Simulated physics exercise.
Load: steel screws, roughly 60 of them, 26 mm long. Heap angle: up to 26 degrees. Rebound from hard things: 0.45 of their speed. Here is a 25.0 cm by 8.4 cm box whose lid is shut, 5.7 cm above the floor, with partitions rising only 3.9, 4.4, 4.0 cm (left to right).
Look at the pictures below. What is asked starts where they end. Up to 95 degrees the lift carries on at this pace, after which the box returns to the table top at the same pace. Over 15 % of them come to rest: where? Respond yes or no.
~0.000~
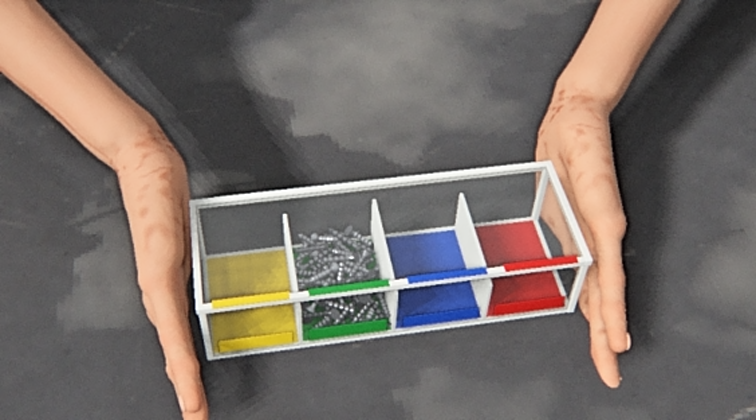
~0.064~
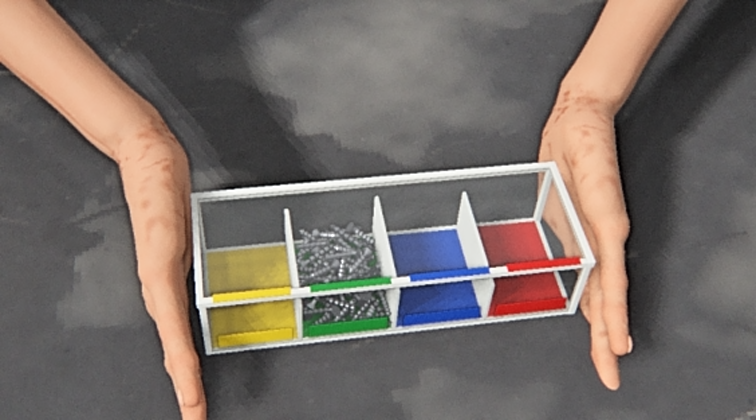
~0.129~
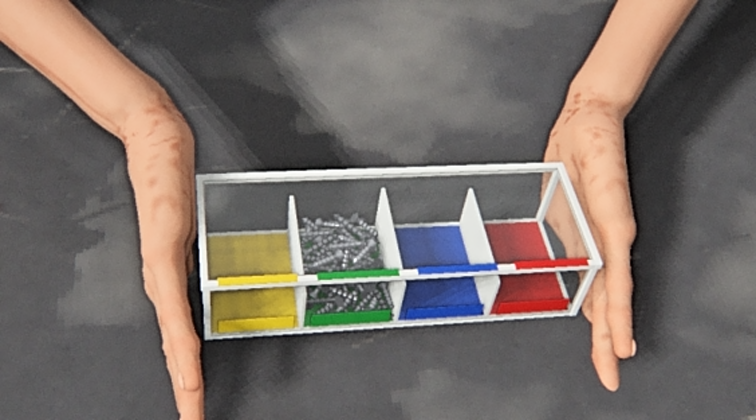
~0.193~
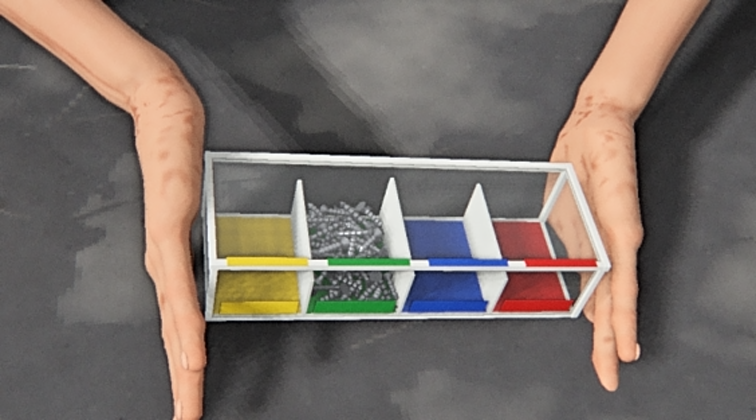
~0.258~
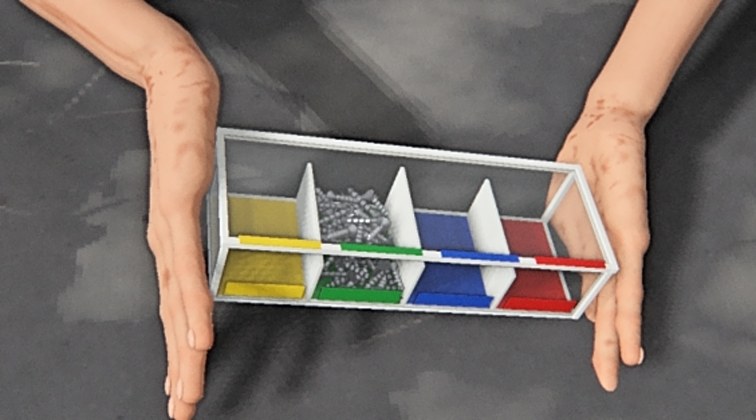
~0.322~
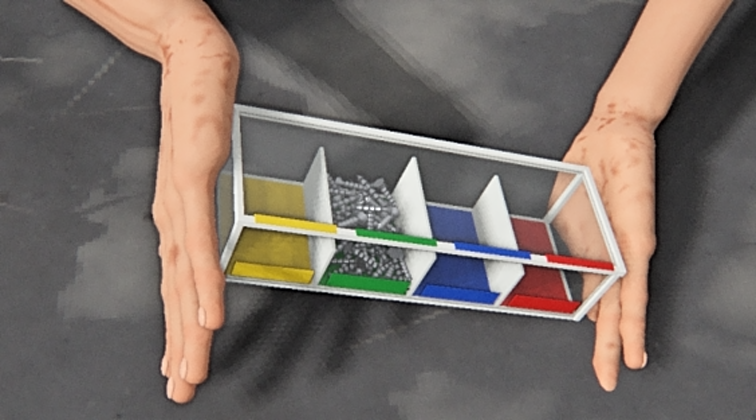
Red compartment: No; blue compartment: No; green compartment: Yes; yellow compartment: No.
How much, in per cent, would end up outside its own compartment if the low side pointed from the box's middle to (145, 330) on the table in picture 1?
45 %.
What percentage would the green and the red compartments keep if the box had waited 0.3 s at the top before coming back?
Then green keeps 90% and red keeps 5%.
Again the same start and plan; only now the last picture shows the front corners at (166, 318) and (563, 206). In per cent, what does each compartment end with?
Red = 0 %, blue = 0 %, green = 65 %, yellow = 35 %.
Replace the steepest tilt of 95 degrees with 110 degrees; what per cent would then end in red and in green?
Red 10 %, green 85 %.
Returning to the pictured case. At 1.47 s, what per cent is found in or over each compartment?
Red 0; blue 5; green 95; yellow 0.
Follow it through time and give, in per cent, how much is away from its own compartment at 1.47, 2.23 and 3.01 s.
Taking the three times in turn, it reads 5, 5 and 5.
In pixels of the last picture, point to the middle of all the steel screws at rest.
Roughly pixel (360, 279).
After 1.47 s, tilt 95 degrees; blue 5 %, green 95 %.
Then, at 2.23 s, tilt 41 degrees; red 5 %, green 95 %.
Then, at 3.01 s, tilt 0 degrees; red 5 %, green 95 %.
By 3.4 s all is still; red 5 %, blue 0 %, green 95 %, yellow 0 %.
